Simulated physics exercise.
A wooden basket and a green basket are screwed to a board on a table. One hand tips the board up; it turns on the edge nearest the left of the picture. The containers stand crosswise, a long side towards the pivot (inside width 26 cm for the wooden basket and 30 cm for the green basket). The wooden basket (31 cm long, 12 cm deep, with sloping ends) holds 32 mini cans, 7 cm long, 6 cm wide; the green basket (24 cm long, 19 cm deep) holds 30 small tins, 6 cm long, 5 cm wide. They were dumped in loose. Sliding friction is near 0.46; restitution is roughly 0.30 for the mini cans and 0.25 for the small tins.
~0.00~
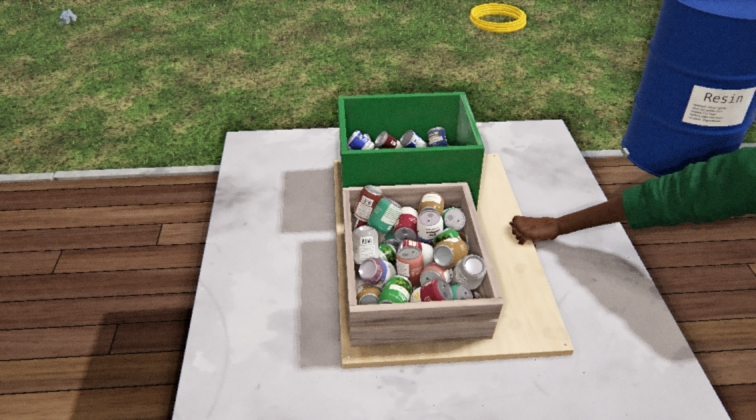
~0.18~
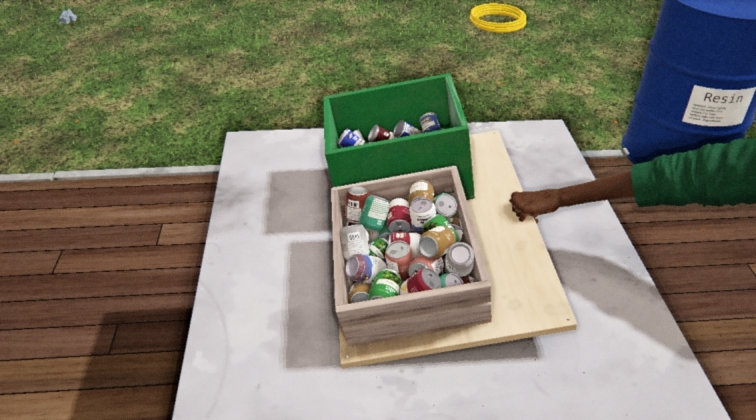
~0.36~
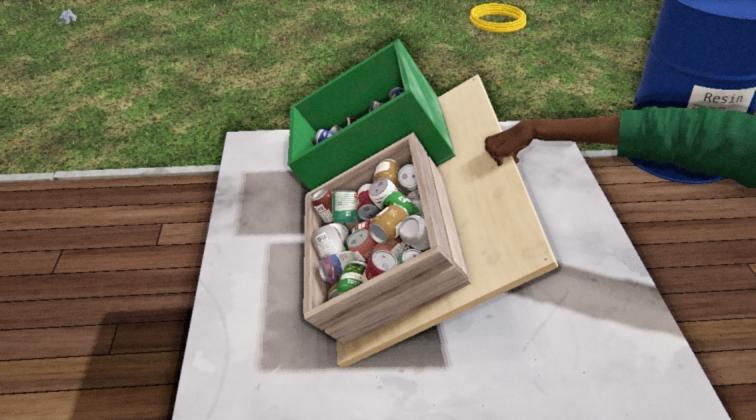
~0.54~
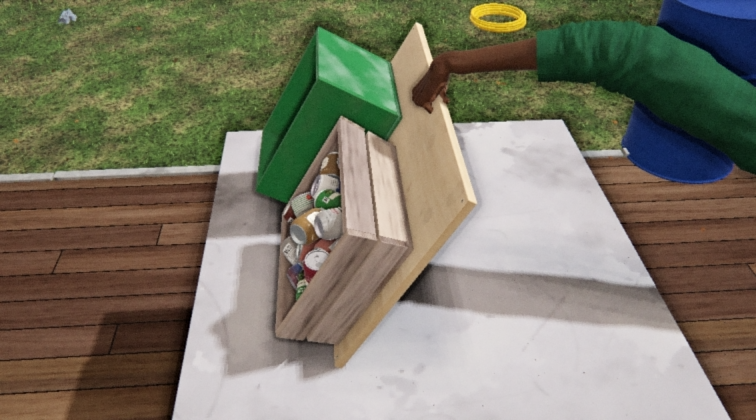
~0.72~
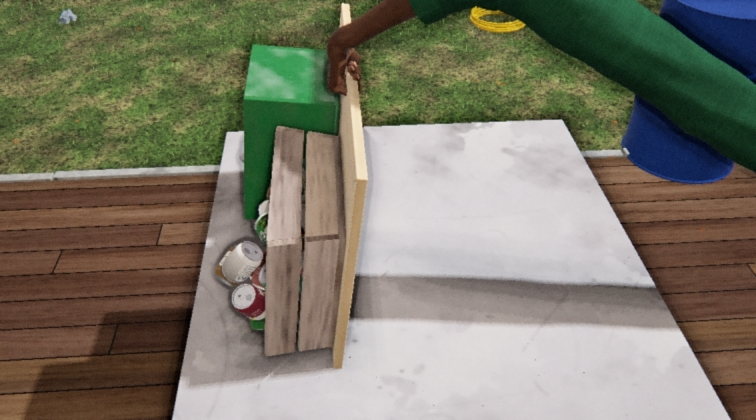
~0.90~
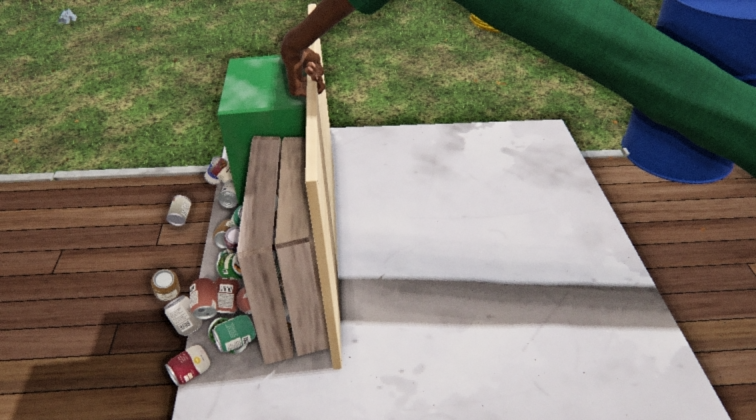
A hand tipping a board with a wooden basket and a green basket leftward until upright, cans tumbling out at the left.
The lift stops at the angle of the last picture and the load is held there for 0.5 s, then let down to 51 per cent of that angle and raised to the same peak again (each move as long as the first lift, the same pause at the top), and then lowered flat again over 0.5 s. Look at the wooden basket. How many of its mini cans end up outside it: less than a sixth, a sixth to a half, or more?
Upwards of half of the mini cans leave the wooden basket.
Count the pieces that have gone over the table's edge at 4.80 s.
Roughly 30.
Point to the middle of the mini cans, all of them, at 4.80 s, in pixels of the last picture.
Near (235, 393).
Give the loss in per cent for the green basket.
Lost: Green basket 50 per cent.
After 1.52 s, tilt 91°; the wooden basket is down by 23 of 32 and the green basket is down by 13 of 30.
After 2.30 s, tilt 47°; the wooden basket is down by 24 of 32 and the green basket is down by 14 of 30.
After 3.40 s, tilt 93°; the wooden basket is down by 24 of 32 and the green basket is down by 14 of 30.
Outcome (at 4.80 s), the wooden basket is down by 25 of 32 and the green basket is down by 15 of 30. Asked share, 25 of 32, 78 per cent.
